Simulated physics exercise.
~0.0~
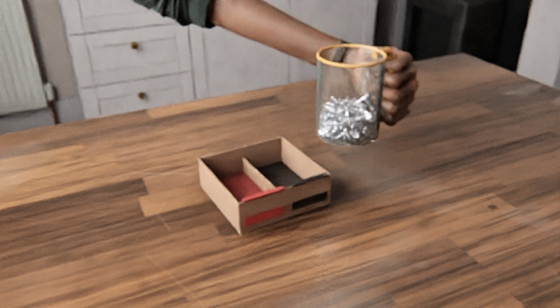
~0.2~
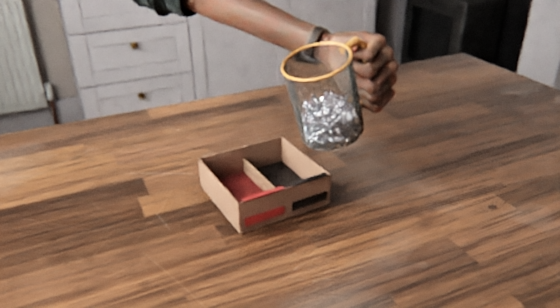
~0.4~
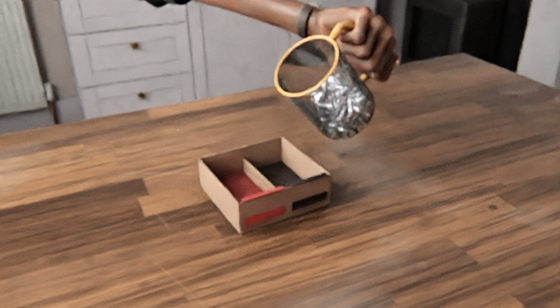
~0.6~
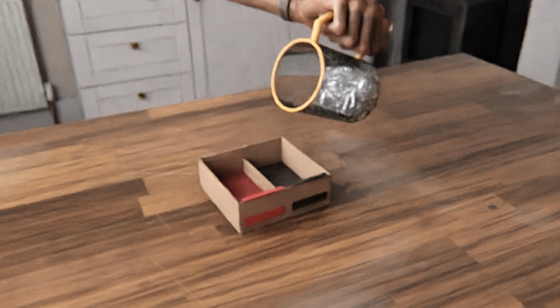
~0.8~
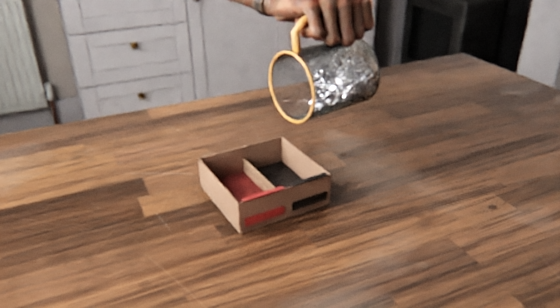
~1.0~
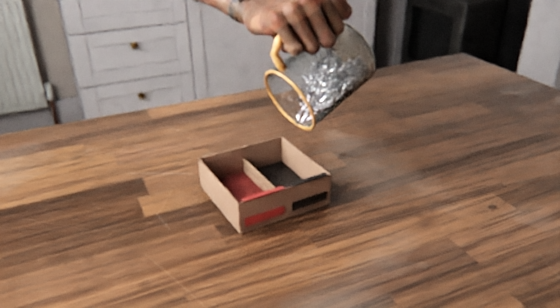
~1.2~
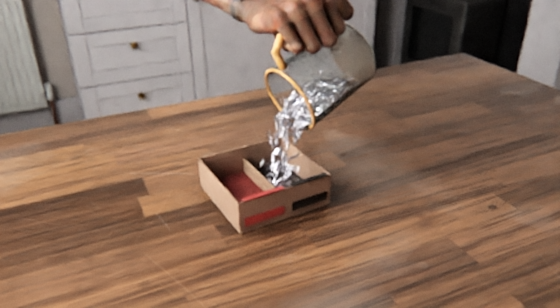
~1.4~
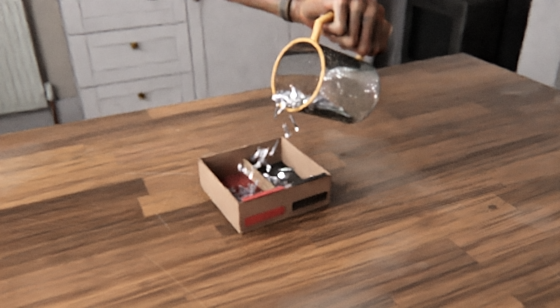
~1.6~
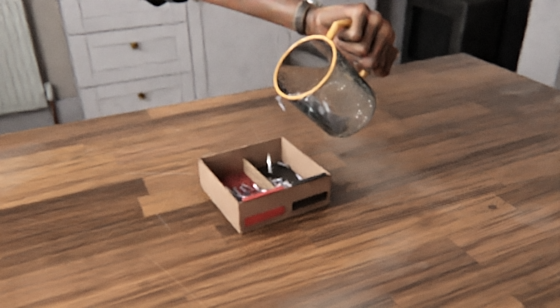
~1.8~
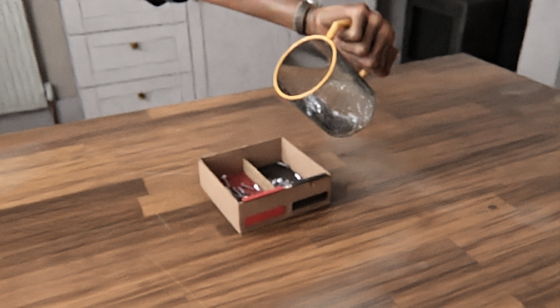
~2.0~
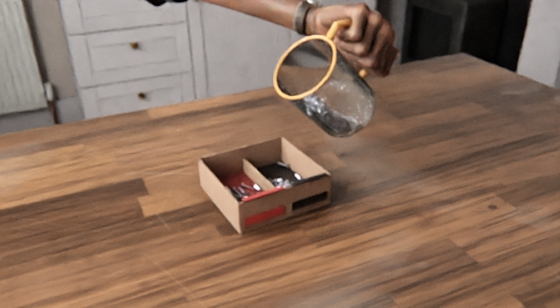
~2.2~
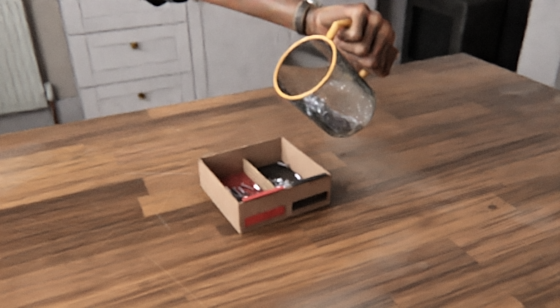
Hand tipping a glass cup of shiny metal pieces into a red and black divided box, then easing back, some pieces remaining inside.
